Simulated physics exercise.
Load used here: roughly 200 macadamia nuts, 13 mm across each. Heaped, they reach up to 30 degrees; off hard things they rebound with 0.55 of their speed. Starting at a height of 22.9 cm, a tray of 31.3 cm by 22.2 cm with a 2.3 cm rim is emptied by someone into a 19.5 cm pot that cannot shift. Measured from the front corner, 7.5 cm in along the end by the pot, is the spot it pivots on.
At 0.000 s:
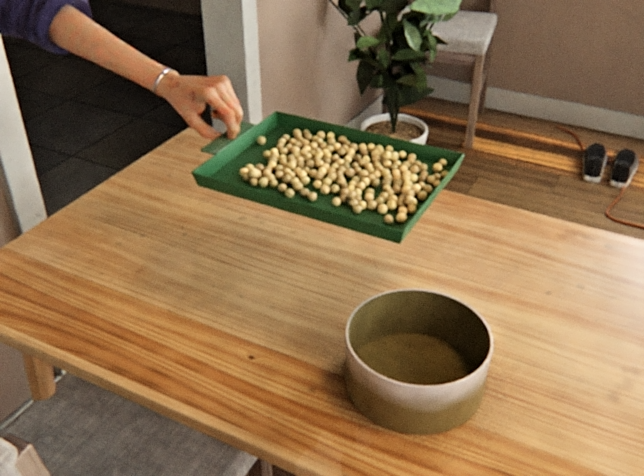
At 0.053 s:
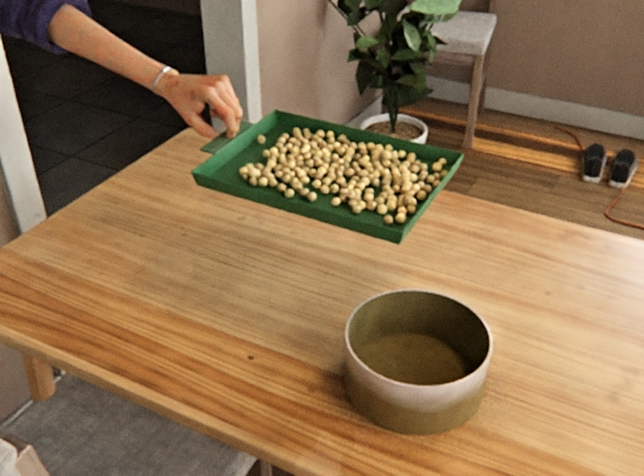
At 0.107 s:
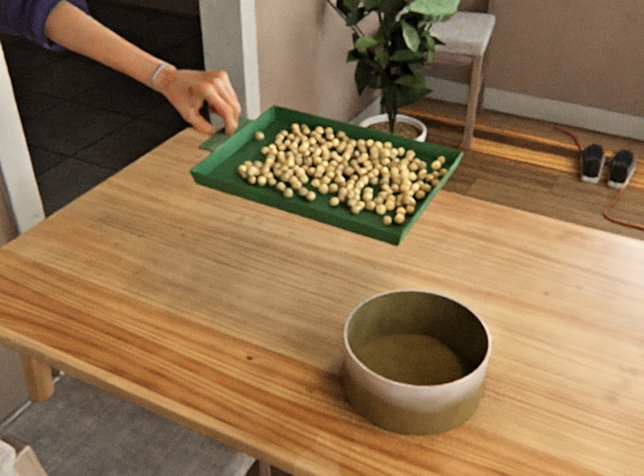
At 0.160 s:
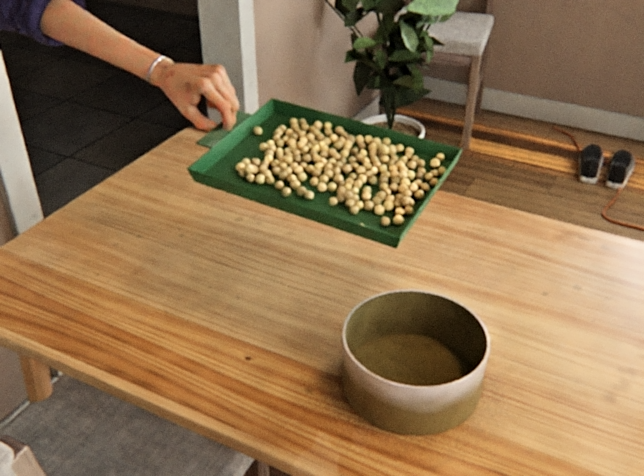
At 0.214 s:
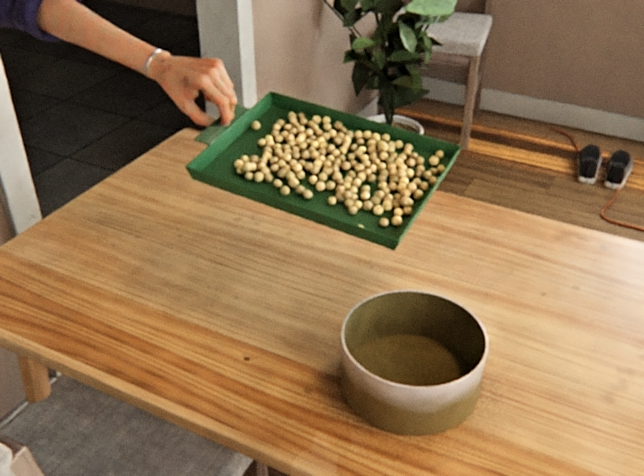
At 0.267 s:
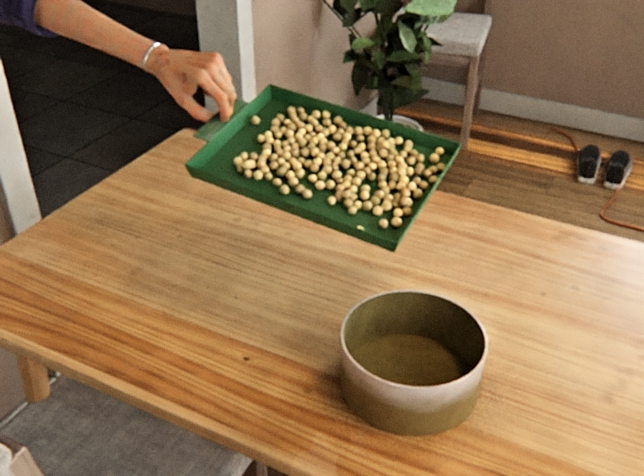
Green tray of round, pale nuts tilting slightly toward its right front corner in a person's hand above a wooden table.
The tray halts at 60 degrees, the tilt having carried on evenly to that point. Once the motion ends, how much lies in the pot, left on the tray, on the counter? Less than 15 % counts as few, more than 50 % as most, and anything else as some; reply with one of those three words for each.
Here it is: Pot: Few, tray: Most, counter: Few.
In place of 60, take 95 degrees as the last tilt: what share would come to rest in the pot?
That would give about 75 per cent.
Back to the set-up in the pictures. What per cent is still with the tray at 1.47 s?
Value: About 100%.
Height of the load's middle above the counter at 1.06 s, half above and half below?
I'd put it near 28 cm.
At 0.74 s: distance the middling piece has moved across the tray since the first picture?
About 6 cm.
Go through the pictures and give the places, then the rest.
In the first picture, tray tilt 0 degrees, front corners at (197, 171) and (401, 228); middle of the pieces at (341, 171); pot at (419, 334).
In the second picture, tray tilt 1 degrees, front corners at (196, 171) and (400, 229); middle of the pieces at (341, 170).
In the third picture, tray tilt 2 degrees, front corners at (195, 170) and (399, 231); middle of the pieces at (339, 169).
In the fourth picture, tray tilt 5 degrees, front corners at (193, 168) and (397, 234), lowest corner right front; middle of the pieces at (338, 166).
In the fifth picture, tray tilt 8 degrees, front corners at (191, 166) and (396, 236), lowest corner right front; middle of the pieces at (337, 164).
In the sixth picture, tray tilt 10 degrees, front corners at (190, 164) and (395, 239), lowest corner right front; middle of the pieces at (336, 161); pot at (414, 335). Its pace works out near 50 degrees a second.
After 0.74 s, tilt 34 degrees; the tray holds 100 %, the pot 0 %.
Then, at 1.06 s, tilt 50 degrees; the tray holds 100 %, the pot 0 %.
After 1.47 s, tilt 60 degrees; the tray holds 100 %, the pot 0 %.
In the end, at 3.3 s, pot 5 %, tray 90 %, counter 5 %.
